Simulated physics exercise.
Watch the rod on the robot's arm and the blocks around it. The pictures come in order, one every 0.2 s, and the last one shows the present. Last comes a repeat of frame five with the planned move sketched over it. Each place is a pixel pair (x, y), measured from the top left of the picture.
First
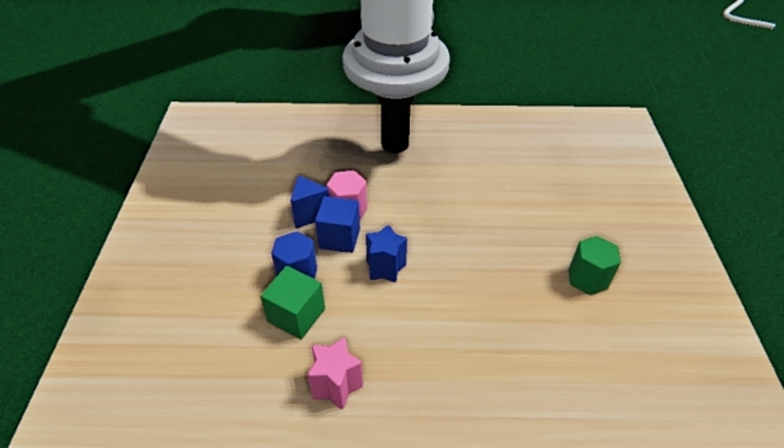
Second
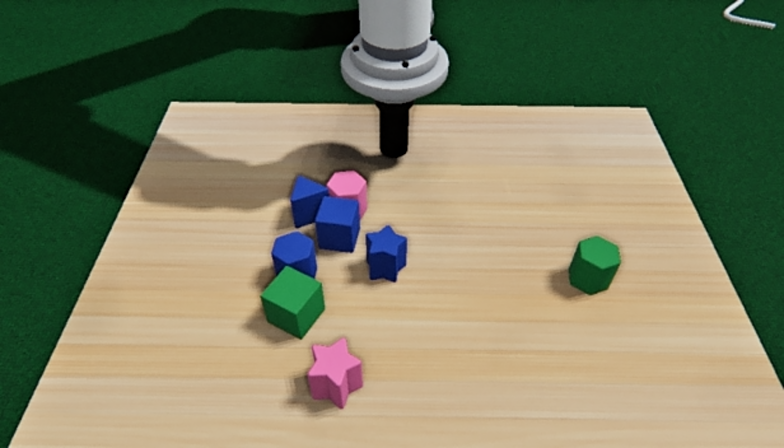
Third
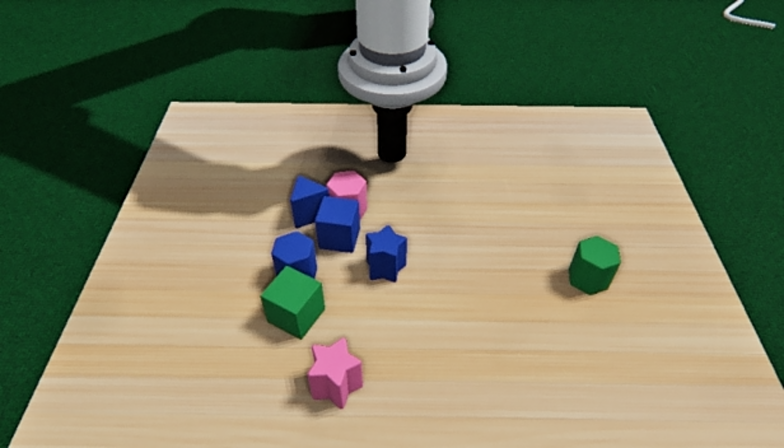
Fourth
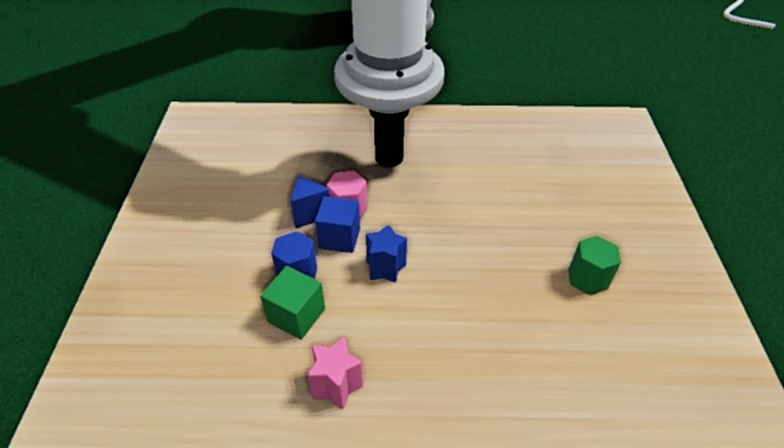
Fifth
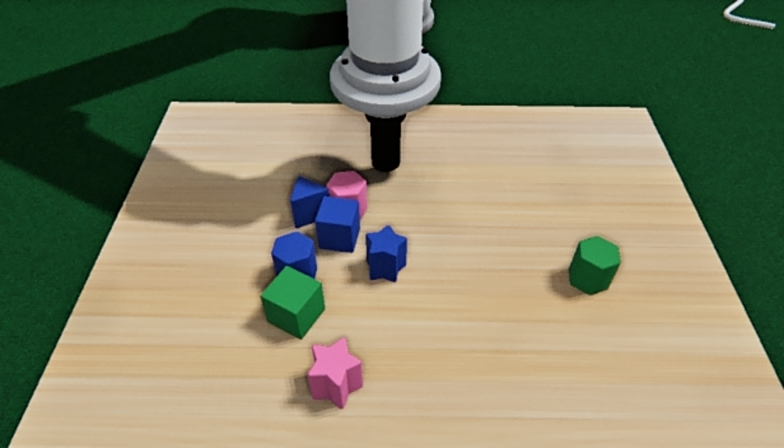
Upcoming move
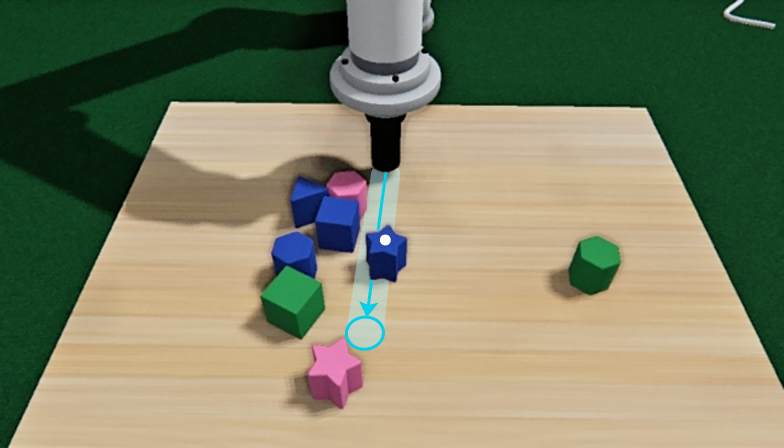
The video shows a robot arm with a black rod moving slightly downward and to the left over a wooden board, near a pink hexagon and several blue blocks, while all the blue, green and pink blocks stay still.
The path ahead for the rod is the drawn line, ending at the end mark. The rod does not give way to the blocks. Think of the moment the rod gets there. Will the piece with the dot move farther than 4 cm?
It seems so.
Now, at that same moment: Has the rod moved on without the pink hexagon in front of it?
Answer: Yes.
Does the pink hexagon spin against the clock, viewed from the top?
Going by the path, no.
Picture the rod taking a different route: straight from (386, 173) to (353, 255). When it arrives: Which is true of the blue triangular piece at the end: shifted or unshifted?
From what I can tell, it won't keep its place.
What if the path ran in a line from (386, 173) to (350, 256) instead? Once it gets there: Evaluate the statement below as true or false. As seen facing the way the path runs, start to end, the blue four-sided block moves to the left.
Answer: False.
Path on the board, from (386, 173) directly to (365, 333); the dot is on the blue star block.
What follows on the original path. One third of the way, rod at (379, 209); pink hexagon at (344, 185), turned 20° clockwise.
Two thirds of the way, rod at (372, 262); pink hexagon at (344, 185), turned 20° clockwise; blue star block at (393, 265).
At the end, rod at (364, 323); blue four-sided block in place; pink hexagon at (344, 185), turned 20° clockwise; blue star block at (403, 287), turned 70° anticlockwise.
